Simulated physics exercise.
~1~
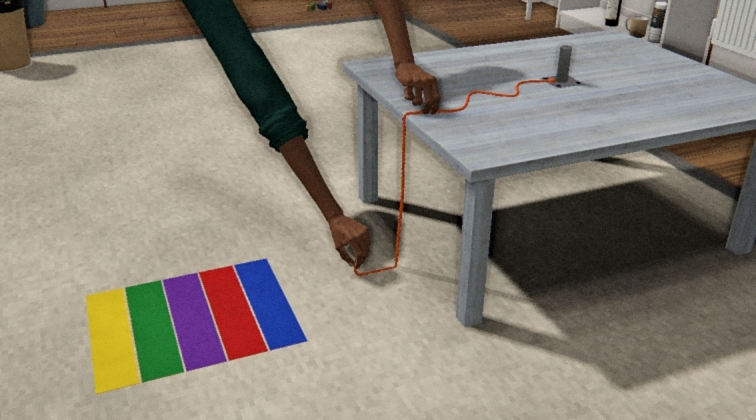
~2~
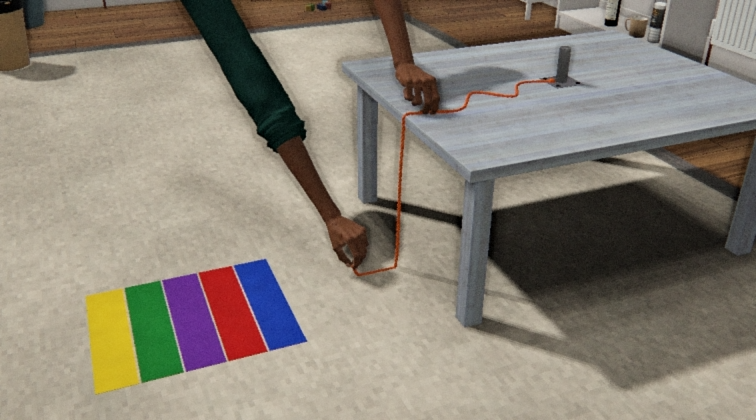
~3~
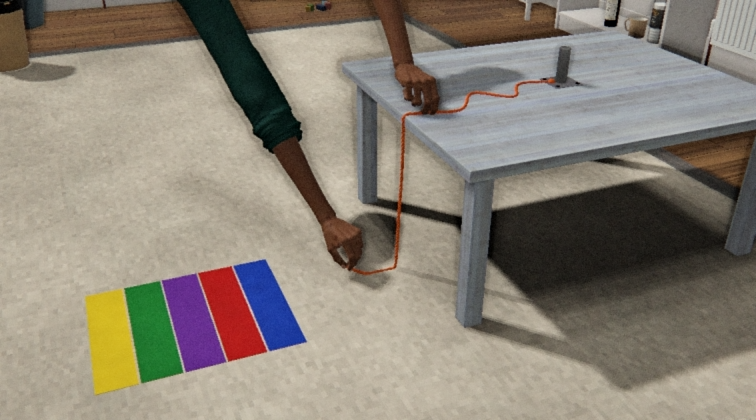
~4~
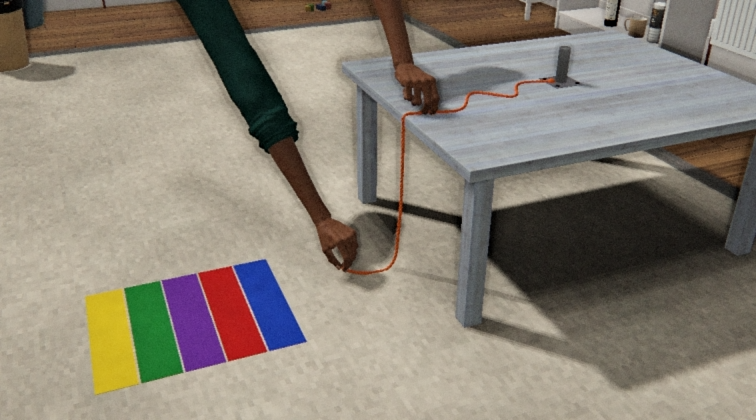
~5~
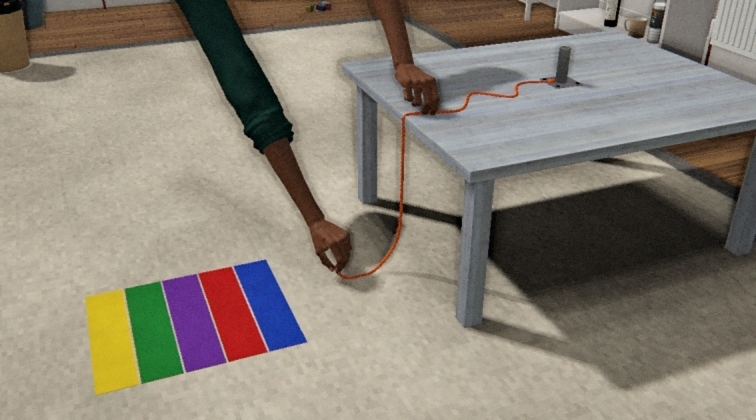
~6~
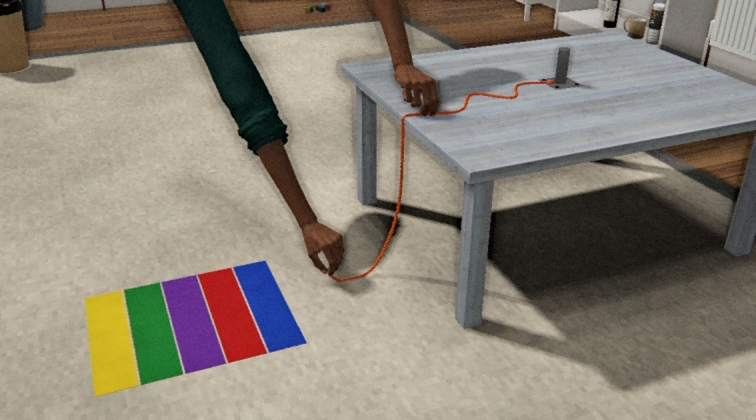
In a room with a pale carpet, seen from above at an angle, a grey table stands on the right. An orange cord runs from a small grey post across the tabletop and over its edge, while a mat striped yellow, green, purple, red and blue lies at left. One hand stays at the table edge as the dark-green-sleeved arm's hand slowly draws the cord's end slightly left, curving its hanging length; the camera stays still.
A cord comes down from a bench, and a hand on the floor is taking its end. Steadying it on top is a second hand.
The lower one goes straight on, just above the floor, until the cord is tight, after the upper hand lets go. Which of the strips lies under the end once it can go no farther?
The purple one.
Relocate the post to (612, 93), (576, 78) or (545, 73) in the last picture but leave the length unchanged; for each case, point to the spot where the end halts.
Roughly (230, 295), (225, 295) and (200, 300).
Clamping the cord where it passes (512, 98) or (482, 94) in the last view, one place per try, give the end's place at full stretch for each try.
(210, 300), (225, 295).
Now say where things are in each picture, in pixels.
End (355, 265); blue (281, 329); red (242, 338); purple (201, 348); green (159, 358); yellow (115, 369), in the first picture.
End (353, 266); cord through (525, 82) (490, 94) (459, 110) (403, 133) (399, 197) (397, 260), in the second picture.
End (348, 267), in the third picture.
End (342, 268); cord through (525, 83) (489, 94) (459, 110) (403, 133) (401, 197) (394, 260), in the fourth picture.
End (336, 270), in the fifth picture.
End (328, 272); cord through (524, 84) (489, 95) (458, 112) (403, 134) (400, 198) (377, 262), in the sixth picture.
Soon after, end near (245, 291); over red.
Then, end near (210, 298); over red.
At full stretch, end near (189, 303); over purple. It gets as far as the purple strip.
